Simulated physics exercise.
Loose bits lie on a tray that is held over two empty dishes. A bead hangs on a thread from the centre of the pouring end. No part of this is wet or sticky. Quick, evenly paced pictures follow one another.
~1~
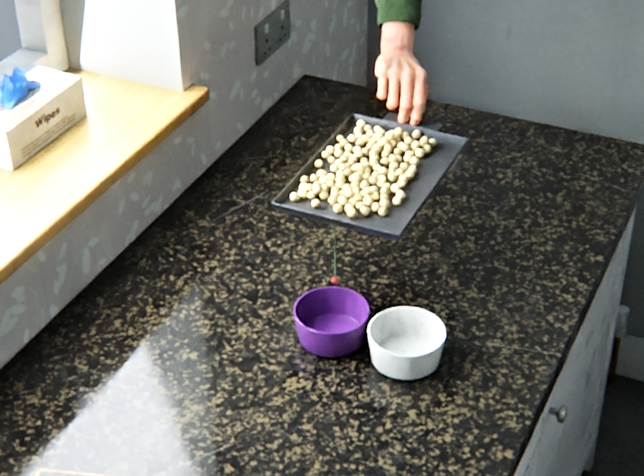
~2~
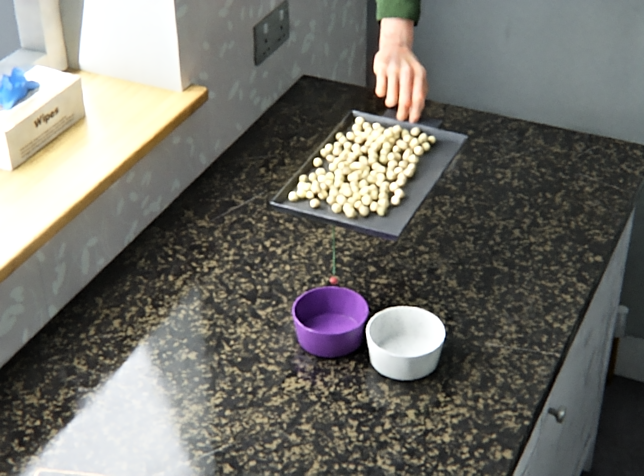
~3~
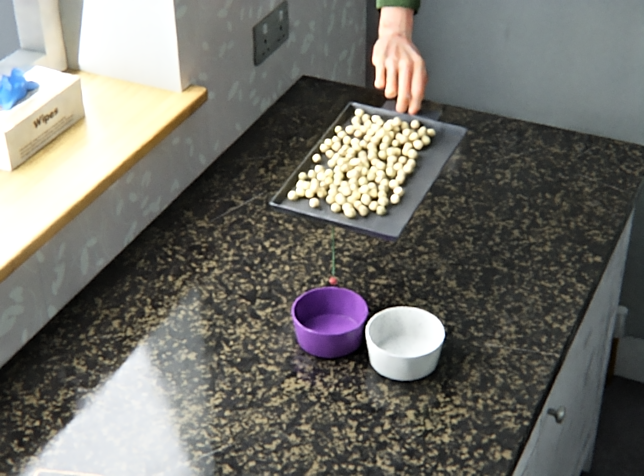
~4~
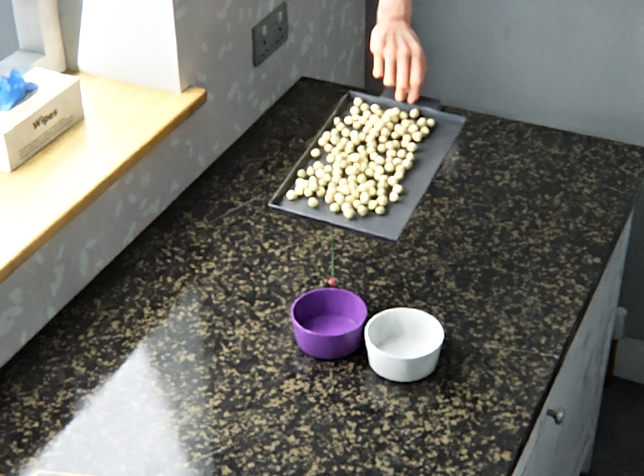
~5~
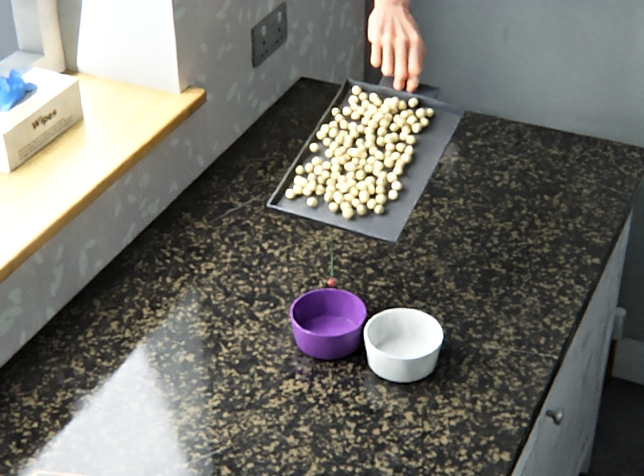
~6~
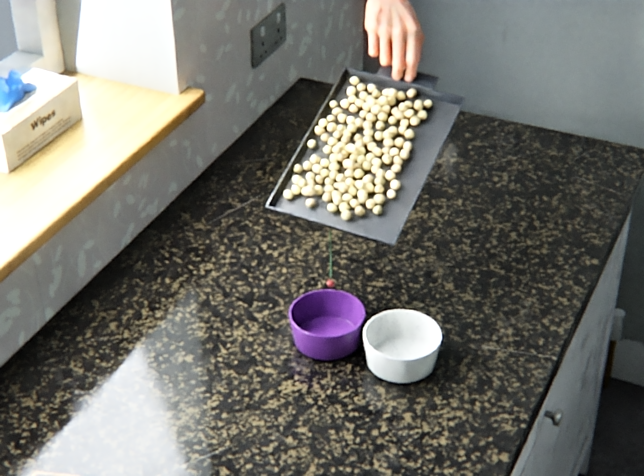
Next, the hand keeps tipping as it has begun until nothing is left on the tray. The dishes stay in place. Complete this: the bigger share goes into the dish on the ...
Left.
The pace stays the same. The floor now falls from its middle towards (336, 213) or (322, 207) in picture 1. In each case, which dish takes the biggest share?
The leftmost dish, then the leftmost dish.
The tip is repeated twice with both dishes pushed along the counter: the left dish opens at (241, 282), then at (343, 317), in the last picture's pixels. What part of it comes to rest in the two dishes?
Roughly 30 %, then roughly 70 %.
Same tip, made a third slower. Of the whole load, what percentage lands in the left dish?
It would be around 40 percent.
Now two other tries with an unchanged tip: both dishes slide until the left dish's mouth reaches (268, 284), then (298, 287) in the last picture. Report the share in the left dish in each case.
0 per cent the first time, 10 per cent the second time.
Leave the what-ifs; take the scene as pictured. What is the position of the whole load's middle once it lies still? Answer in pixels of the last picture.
Centre at rest: Close to (332, 340).
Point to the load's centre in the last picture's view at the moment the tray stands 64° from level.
In the last view the centre sits at roughly (345, 198).
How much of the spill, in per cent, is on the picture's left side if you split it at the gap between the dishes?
About 90 percent.
Soon, tray tipped steeply; nearly all on the tray; a small part in the air.
A while on, tray tipped past a quarter turn; a small part on the tray; about a quarter in the right dish; about a third in the left dish; a small part outside both; about a quarter in the air.
Towards the end, tray tipped past a quarter turn; about a quarter in the right dish; about half in the left dish; about a quarter outside both; a stray few in the air.
Finally, tray tipped past a quarter turn; about a quarter in the right dish; about half in the left dish; about a quarter outside both; a stray few in the air.
